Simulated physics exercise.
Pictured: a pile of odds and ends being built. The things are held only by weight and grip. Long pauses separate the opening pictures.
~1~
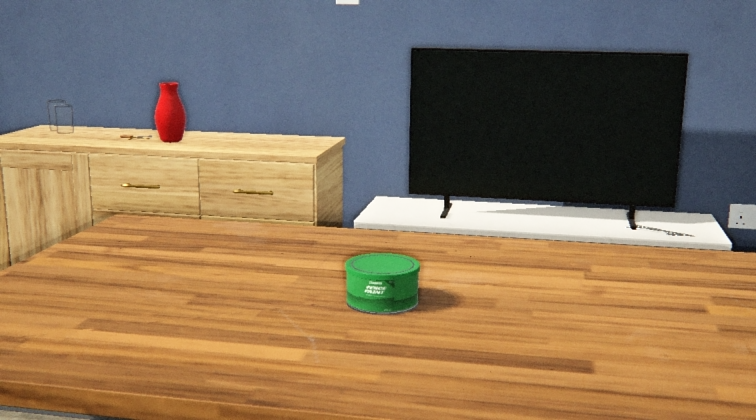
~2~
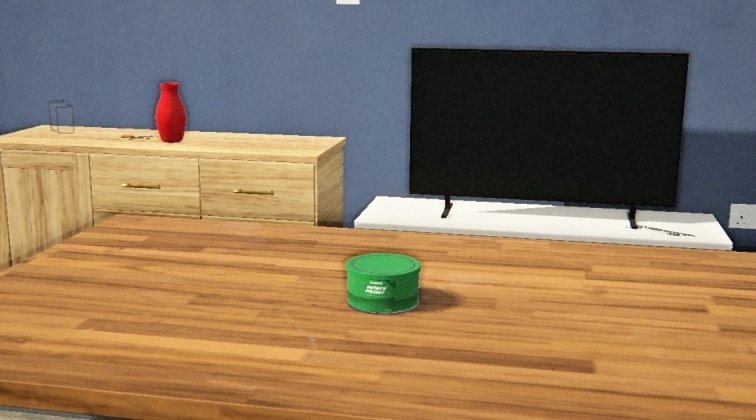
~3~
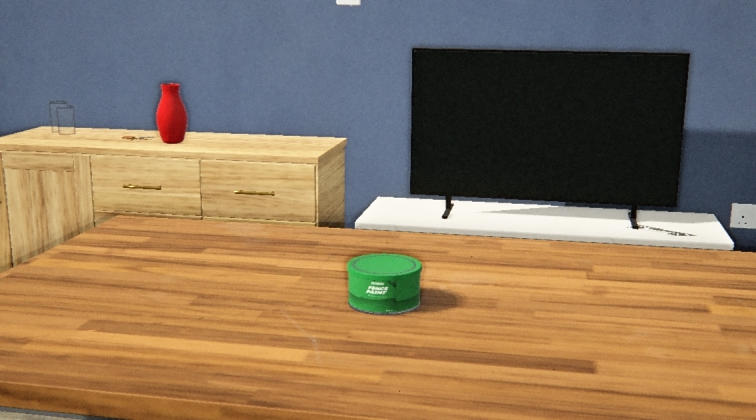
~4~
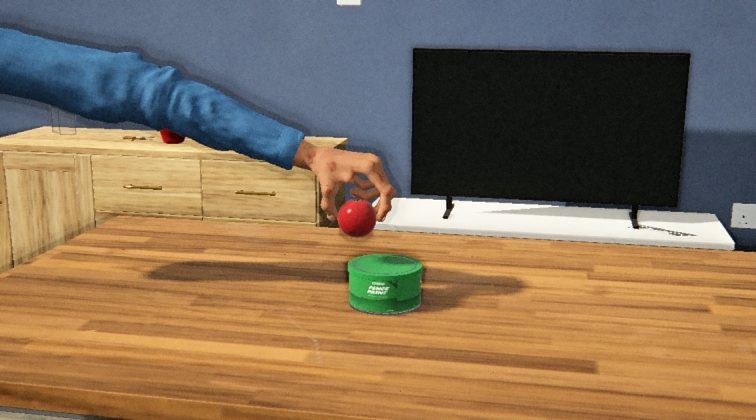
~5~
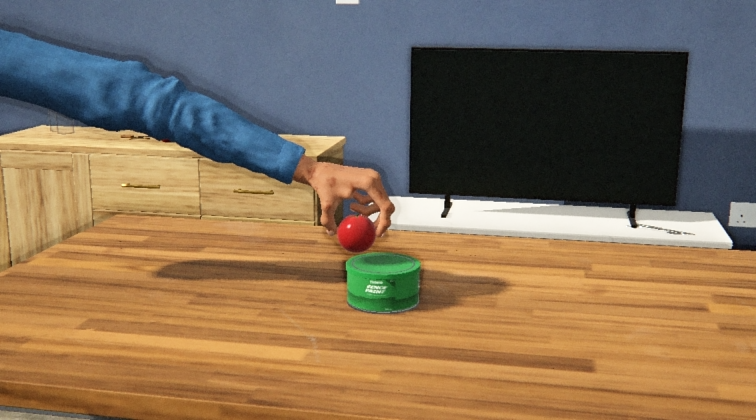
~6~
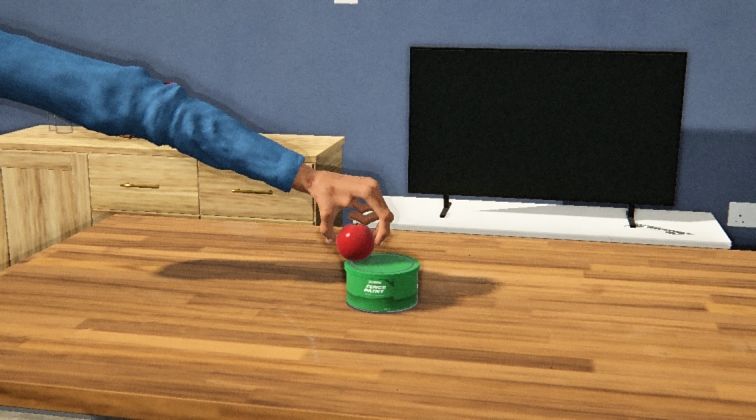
In a blue-walled living room, seen from a steady view slightly above a wooden table, a black television stands on a white unit at right and a wooden sideboard at left. A green tub sits near the table's centre, with a red vase on the sideboard behind. After a still stretch, a blue-sleeved arm appears from the left and lowers a red tomato slightly onto the tub's lid, still holding it.
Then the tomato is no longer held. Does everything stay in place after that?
It stays intact.
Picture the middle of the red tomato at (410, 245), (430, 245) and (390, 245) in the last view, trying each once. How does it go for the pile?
Try one: It stands firm; try two: It topples; try three: It stands firm.
Then, 0.20 s past the last view, nothing moves.
Then, 0.60 s past the last view, red tomato resting near (356, 242).
Finally, both still in place. Final places as the last picture's camera would see them, red tomato near (356, 242). The pile keeps its balance.
